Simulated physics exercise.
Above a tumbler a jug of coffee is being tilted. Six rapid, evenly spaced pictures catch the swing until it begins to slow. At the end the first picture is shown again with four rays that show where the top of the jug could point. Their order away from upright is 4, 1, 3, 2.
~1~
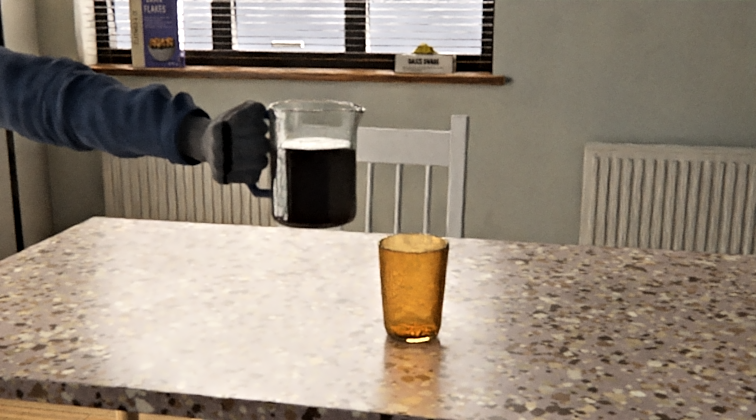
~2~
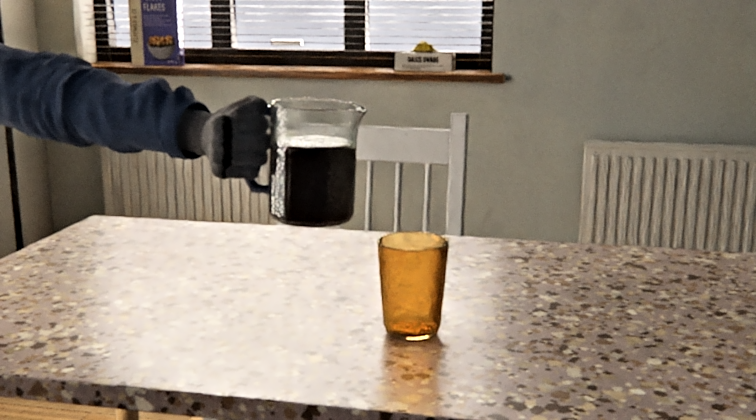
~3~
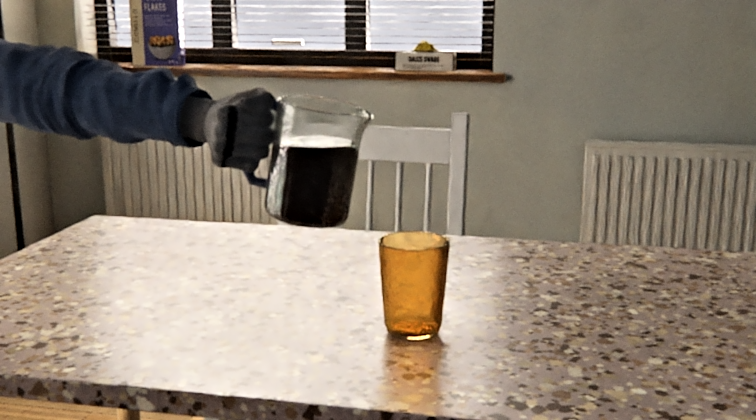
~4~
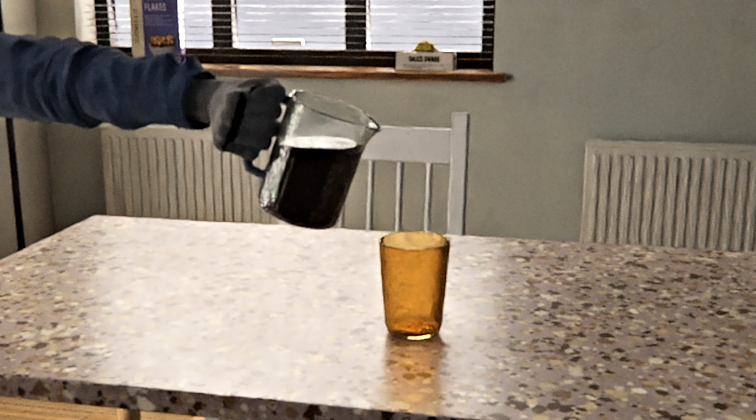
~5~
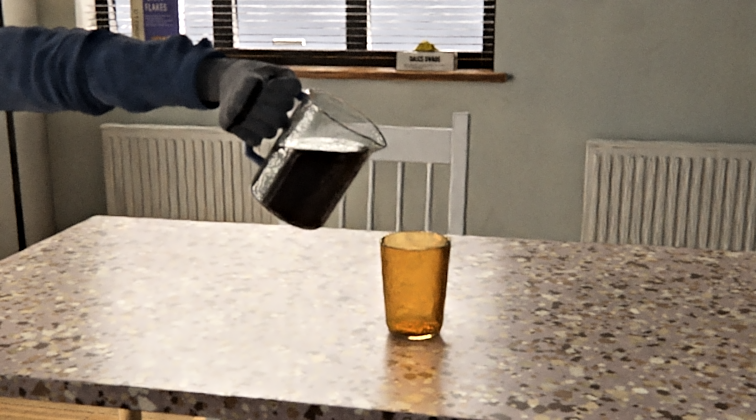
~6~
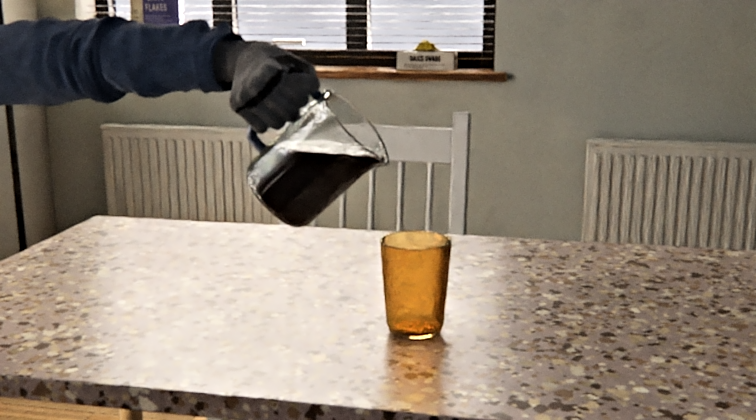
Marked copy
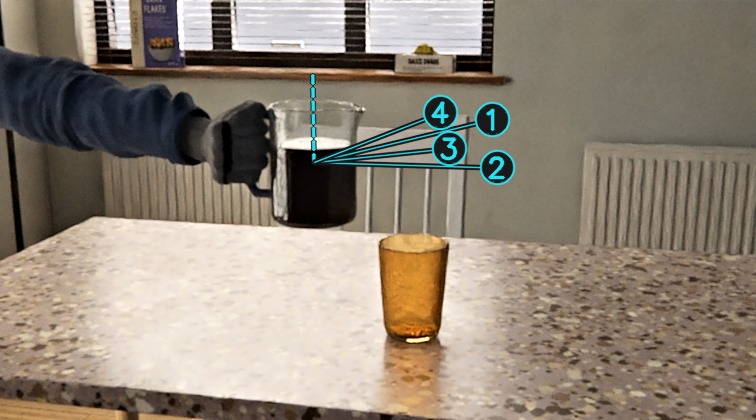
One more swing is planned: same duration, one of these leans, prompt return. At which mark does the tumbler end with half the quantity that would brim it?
Line 4.
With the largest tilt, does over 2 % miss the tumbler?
Yes.
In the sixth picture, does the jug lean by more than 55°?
No, it does not.
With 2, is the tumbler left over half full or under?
Over half.
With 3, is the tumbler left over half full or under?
Over.
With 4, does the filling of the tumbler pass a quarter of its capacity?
Yes, it does.
In cyan, 1 at (475, 123); 2 at (480, 167); 3 at (432, 150); 4 at (424, 119).
For line 1, the tumbler ends with about 71 % of what it can hold.
For line 2, the tumbler ends with about 85 % of what it can hold; 19 % of the coffee is spilt.
For line 3, the tumbler ends with about 76 % of what it can hold; 11 % of the coffee is spilt.
For line 4, the tumbler ends with about 49 % of what it can hold.
